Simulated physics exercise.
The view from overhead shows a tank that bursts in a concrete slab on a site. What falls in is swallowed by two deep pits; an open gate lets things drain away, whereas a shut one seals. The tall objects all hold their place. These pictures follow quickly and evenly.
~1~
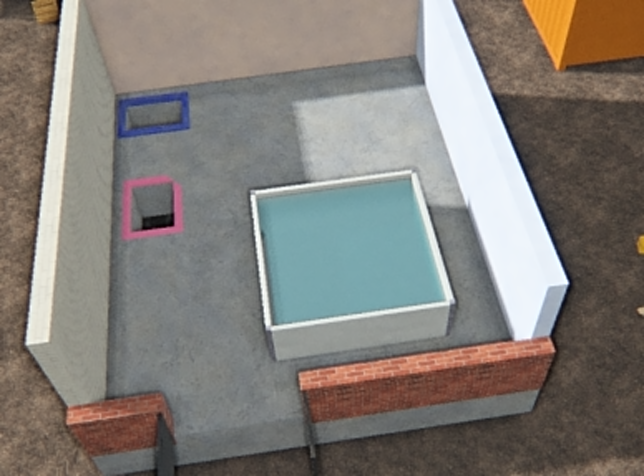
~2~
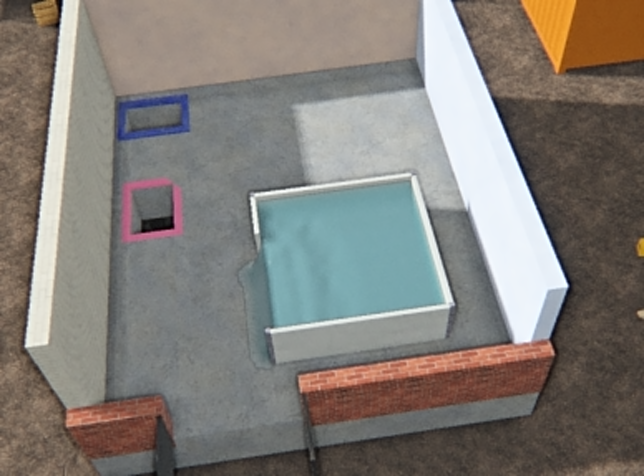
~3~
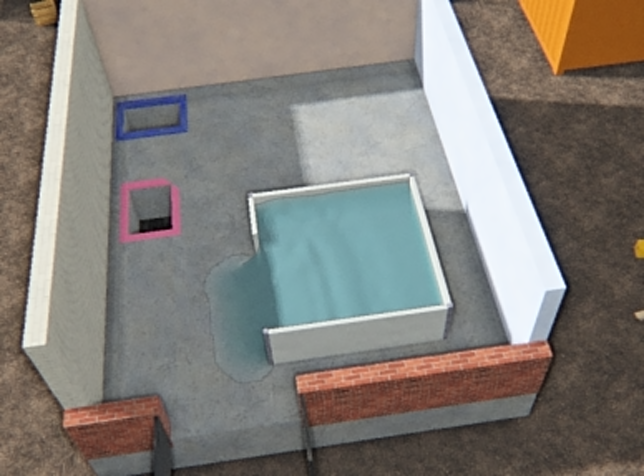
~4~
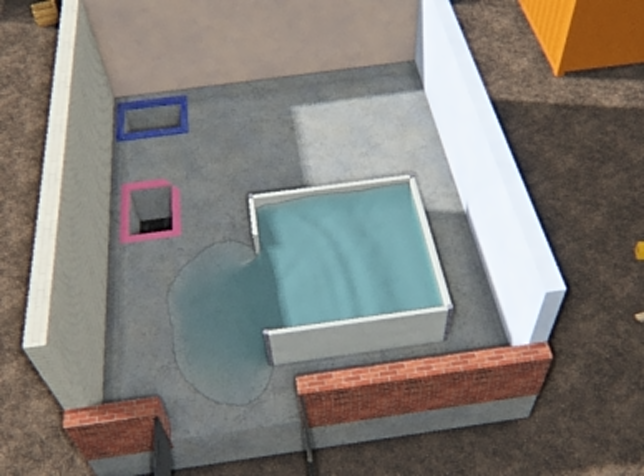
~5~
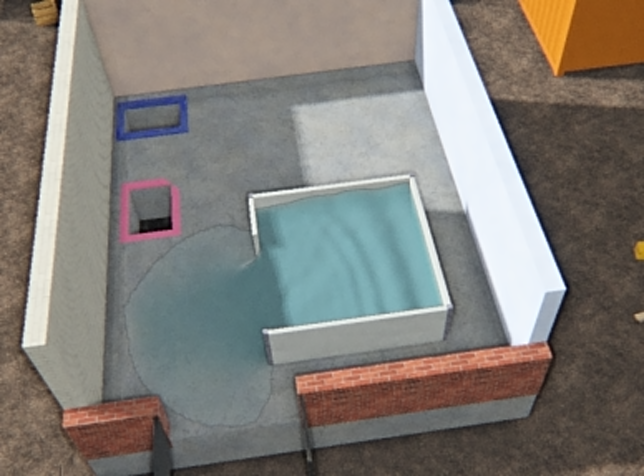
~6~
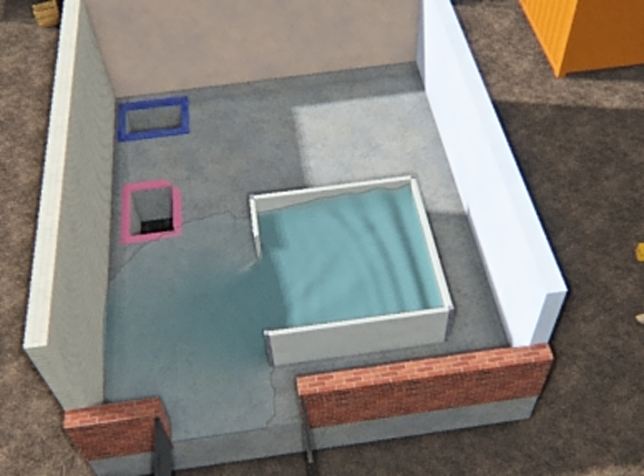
The video shows a square water tank on a walled concrete slab; its left side opens and water pours out, spreading left across the floor toward the left wall and the edge of the pink-framed pit.
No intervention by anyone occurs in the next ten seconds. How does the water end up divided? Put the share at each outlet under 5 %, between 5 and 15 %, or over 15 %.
Outcome: As it plays out the gate goes past fifteen per cent, as it plays out the blue pit never reaches five per cent, as it plays out the pink pit goes past fifteen per cent.
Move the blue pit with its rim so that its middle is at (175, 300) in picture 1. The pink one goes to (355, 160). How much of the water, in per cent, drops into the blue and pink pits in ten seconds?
Blue gets 35 in a hundred; pink gets 2 in a hundred.
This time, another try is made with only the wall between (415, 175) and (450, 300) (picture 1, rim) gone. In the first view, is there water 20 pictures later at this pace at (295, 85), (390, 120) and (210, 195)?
Result, in sequence: Inundated; inundated; untouched by the flood.
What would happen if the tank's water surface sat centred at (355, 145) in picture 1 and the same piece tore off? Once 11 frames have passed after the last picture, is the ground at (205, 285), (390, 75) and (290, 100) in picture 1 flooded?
In turn: Awash, clear, no water.
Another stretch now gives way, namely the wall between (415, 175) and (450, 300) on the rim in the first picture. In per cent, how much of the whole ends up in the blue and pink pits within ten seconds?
Blue about 10 %, pink about 15 %.
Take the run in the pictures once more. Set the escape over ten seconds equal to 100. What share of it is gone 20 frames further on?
It works out at roughly 35 per cent.
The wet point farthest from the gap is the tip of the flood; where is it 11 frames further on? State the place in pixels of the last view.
My guess is roughly (115, 134).
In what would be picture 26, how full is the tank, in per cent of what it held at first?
Close to 34 %.
A moment on, water covers 25 % of the floor; the gate 1 %, the blue pit 0 %, the pink pit 0 %.
Next, water covers 25 % of the floor; the gate 4 %, the blue pit 0 %, the pink pit 4 %.
Then, water covers 35 % of the floor; the gate 11 %, the blue pit 1 %, the pink pit 13 %.
Later, water covers 65 % of the floor; the gate 22 %, the blue pit 2 %, the pink pit 25 %.
In the end, water covers 75 % of the floor; the gate 30 %, the blue pit 2 %, the pink pit 33 %.
